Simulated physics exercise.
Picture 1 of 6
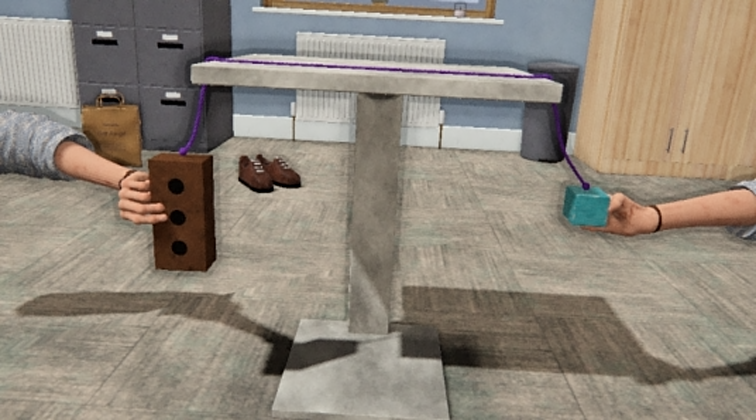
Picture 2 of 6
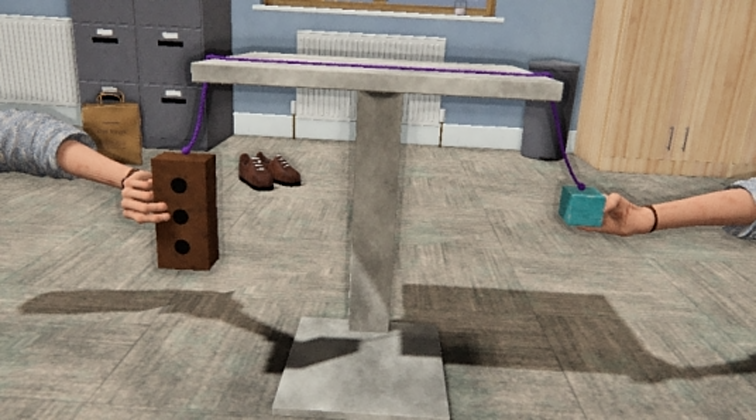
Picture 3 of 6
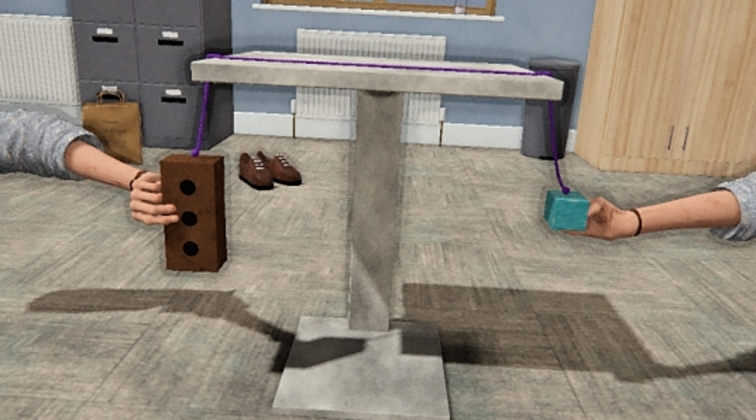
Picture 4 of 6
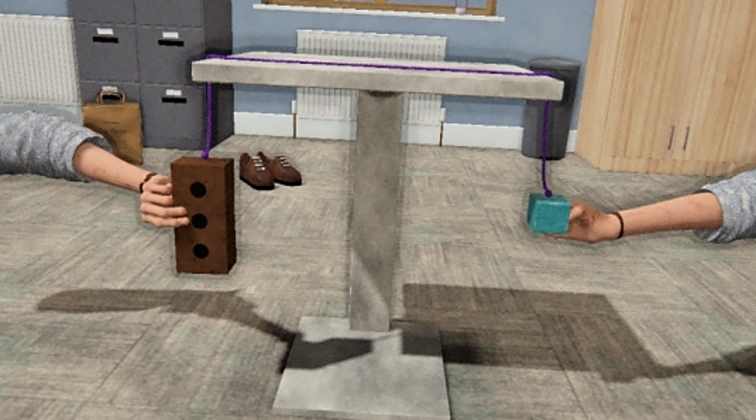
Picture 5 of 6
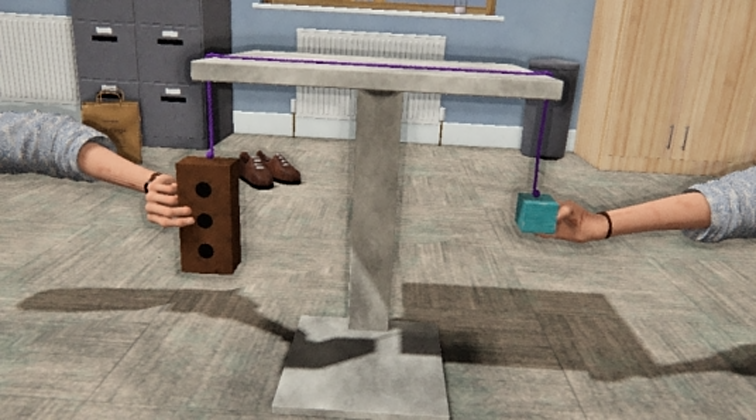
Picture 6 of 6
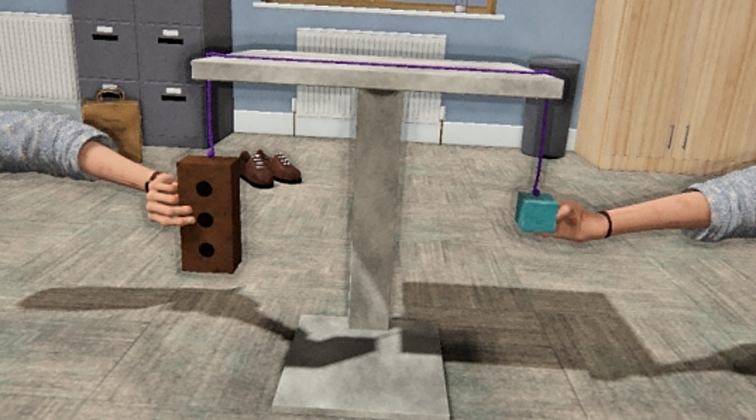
In an office, two hands move a brick and a teal block inward beneath a tabletop.
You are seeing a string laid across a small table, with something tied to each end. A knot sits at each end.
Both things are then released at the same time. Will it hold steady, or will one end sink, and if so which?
Leftward motion.
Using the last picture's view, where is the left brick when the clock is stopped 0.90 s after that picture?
(220, 346), roughly.
Then, 0.44 s later than the last view, left brick lower near (218, 326); right block pulled up onto the top.
Then, 0.90 s later than the last view, left brick down on the floor near (220, 346); right block lower.
Then, 1.38 s later than the last view, left brick down on the floor near (224, 348); right block down on the floor.
Finally, left brick down on the floor near (226, 348); right block down on the floor. The string sinks on the left side.
